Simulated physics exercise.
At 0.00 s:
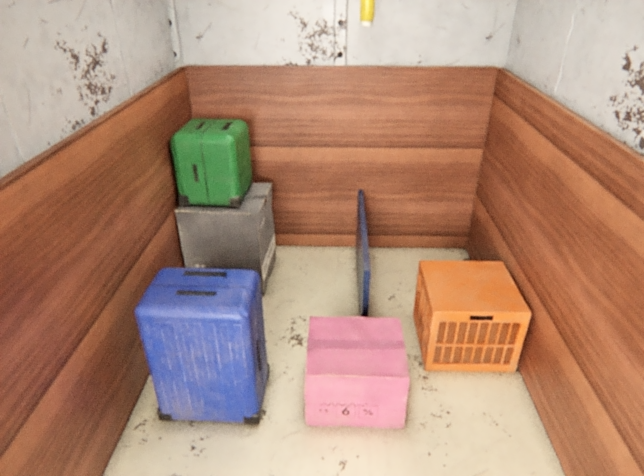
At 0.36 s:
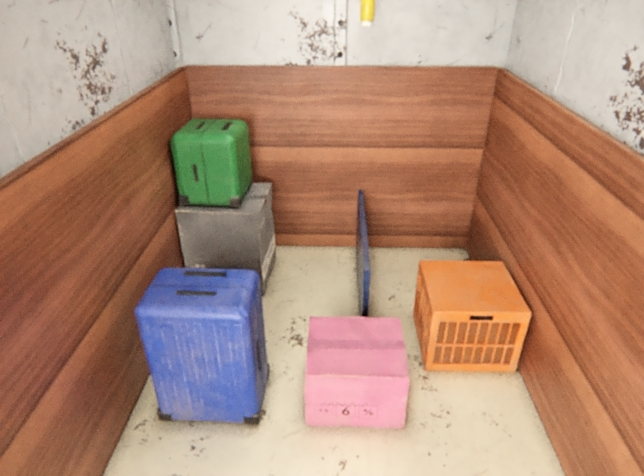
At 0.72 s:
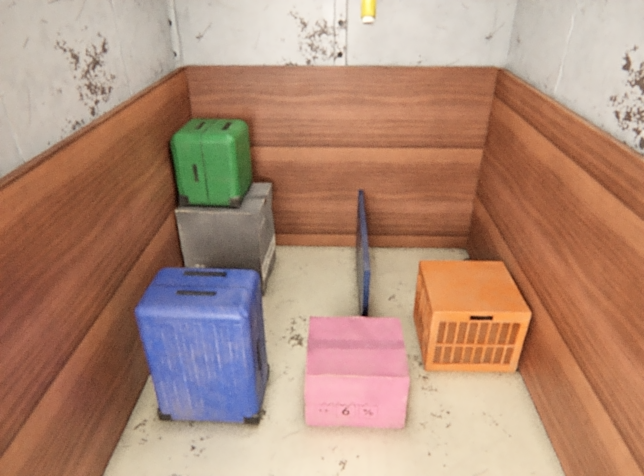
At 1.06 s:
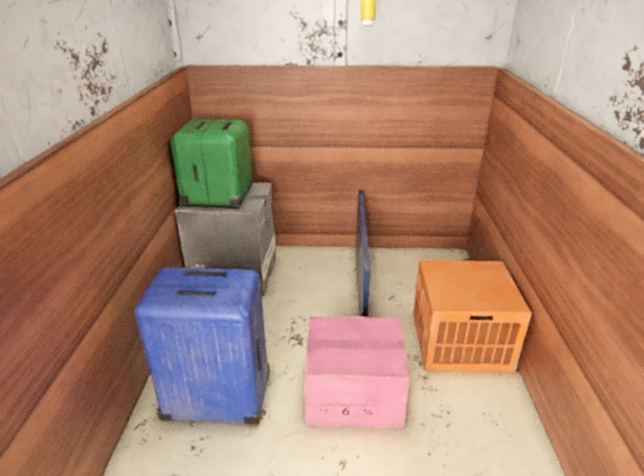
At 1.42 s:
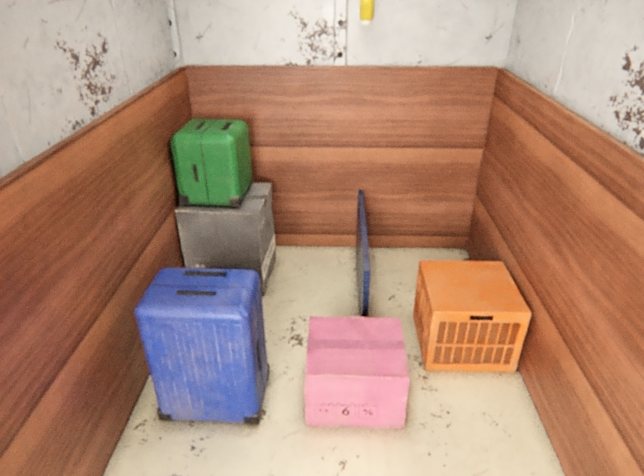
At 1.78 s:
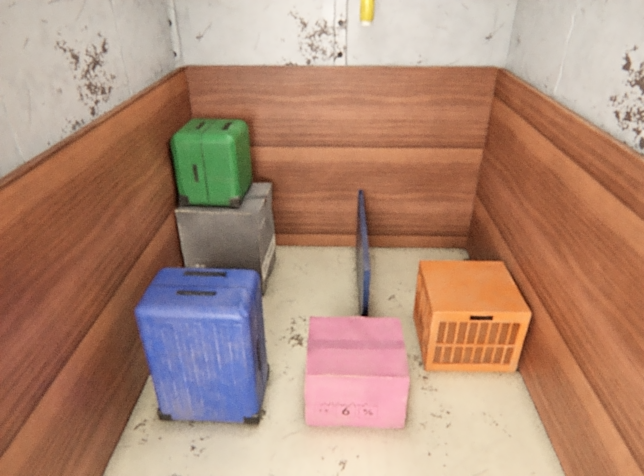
A large blue suitcase stands at the front left of a delivery van's load bay, seen from its open end, looking forwards between wood-panelled walls. Behind it a green case sits on a grey box, while a pink box stands near the centre, a thin dark-blue panel upright behind it, and an orange chest to the right. Nothing visibly moves, and the camera stays still.
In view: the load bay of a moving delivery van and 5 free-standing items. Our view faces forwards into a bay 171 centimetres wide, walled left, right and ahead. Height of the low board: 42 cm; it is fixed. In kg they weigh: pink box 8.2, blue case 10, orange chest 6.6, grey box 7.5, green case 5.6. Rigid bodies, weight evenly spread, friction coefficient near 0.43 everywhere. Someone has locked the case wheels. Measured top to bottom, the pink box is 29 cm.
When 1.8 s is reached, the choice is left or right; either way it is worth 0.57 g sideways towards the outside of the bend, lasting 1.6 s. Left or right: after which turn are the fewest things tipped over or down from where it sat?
The right-hand turn.
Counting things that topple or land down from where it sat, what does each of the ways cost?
If it goes left, 1; if it goes right, 0.
Turning left. At 2.48 s, load feels 0.57 g right; blue case moved 15 cm near (246, 347); pink box moved 15 cm near (389, 371); green case moved 20 cm.
After 2.78 s, load feels 0.57 g right; blue case moved 36 cm near (297, 351); pink box moved 18 cm near (398, 375); green case 5° off upright.
In the end (3.9 s), down from where it sat, green case; not toppled but over 15 cm from the start, pink box, blue case and grey box; the last one under 15 cm from the start. In the last view, pink box near (400, 376), blue case near (301, 356).
Turning right instead, nothing is lost, 0 of 5 in all.
